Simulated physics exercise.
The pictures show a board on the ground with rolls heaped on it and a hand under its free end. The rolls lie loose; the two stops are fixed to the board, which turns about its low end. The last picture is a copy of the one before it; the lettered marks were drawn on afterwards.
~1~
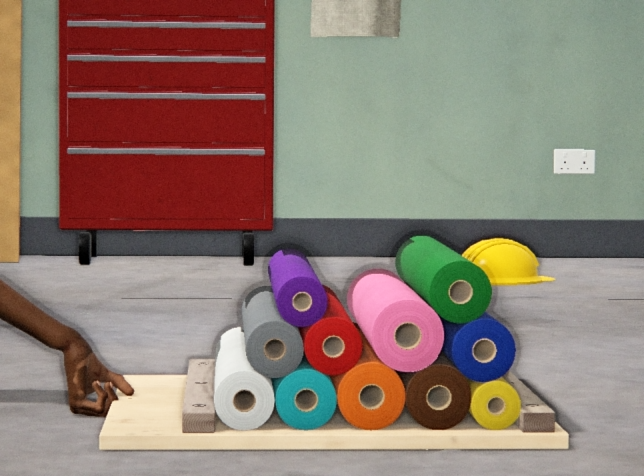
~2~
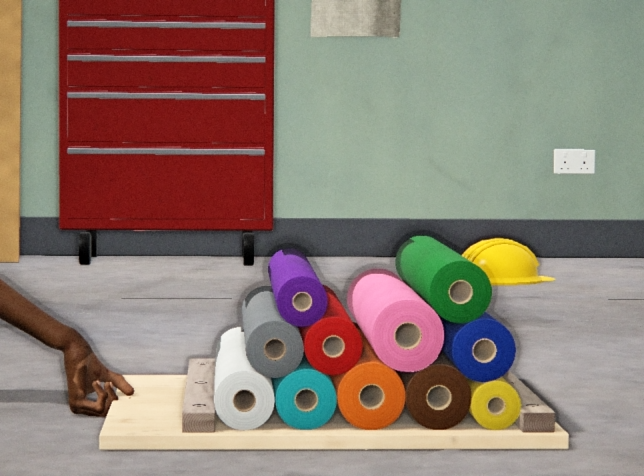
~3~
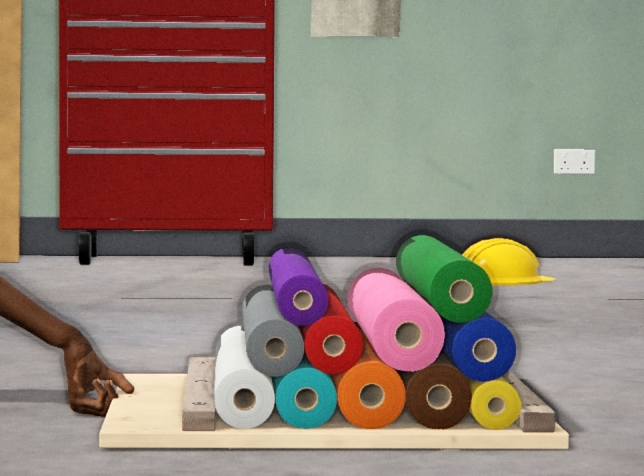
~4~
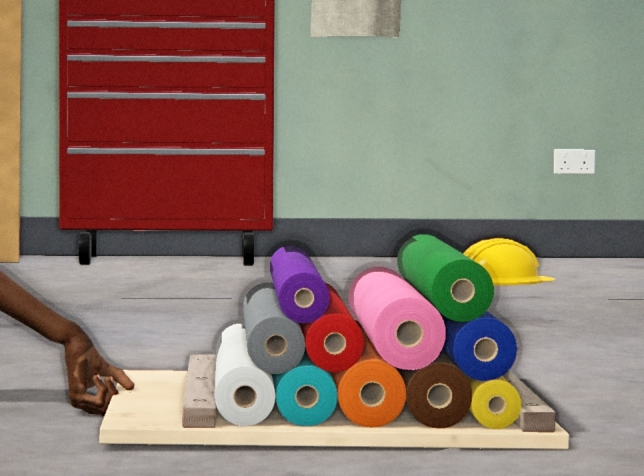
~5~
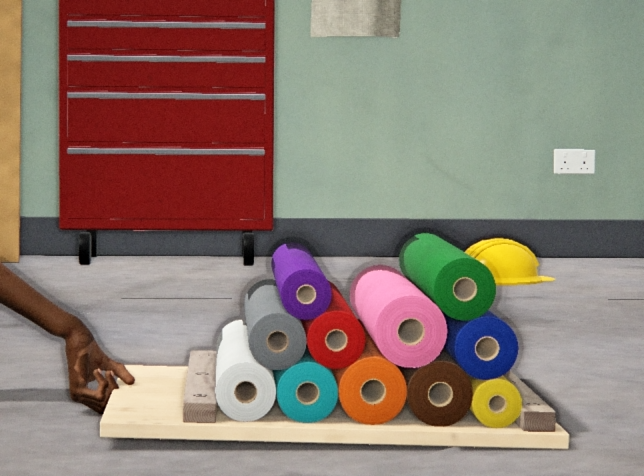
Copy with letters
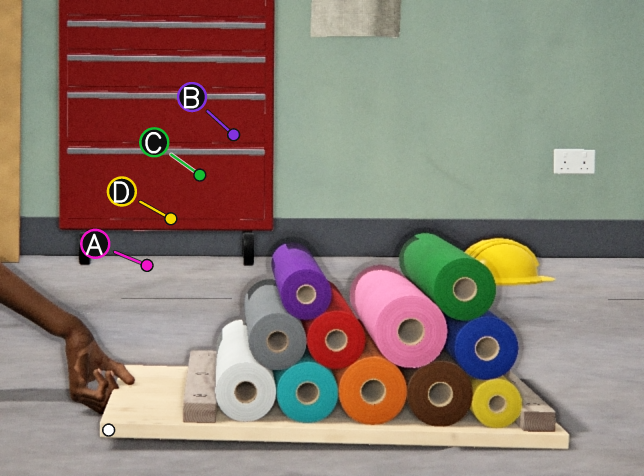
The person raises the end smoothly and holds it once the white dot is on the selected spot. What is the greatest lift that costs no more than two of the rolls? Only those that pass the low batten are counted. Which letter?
At most to A.
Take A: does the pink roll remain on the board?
Yes, with A.
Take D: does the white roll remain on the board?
The white roll: Yes.
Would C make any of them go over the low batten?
Yes.
On the marked copy, A at (147, 265); B at (234, 135); C at (200, 175); D at (171, 219); the white dot at (109, 430).
With A. Early on, board at 15°.
Further on, board at 23°.
At the end, board at 23°, two over the low batten (blue, green).
As for the rest, B six over the low batten; C six over the low batten; D three over the low batten (blue, pink, green).
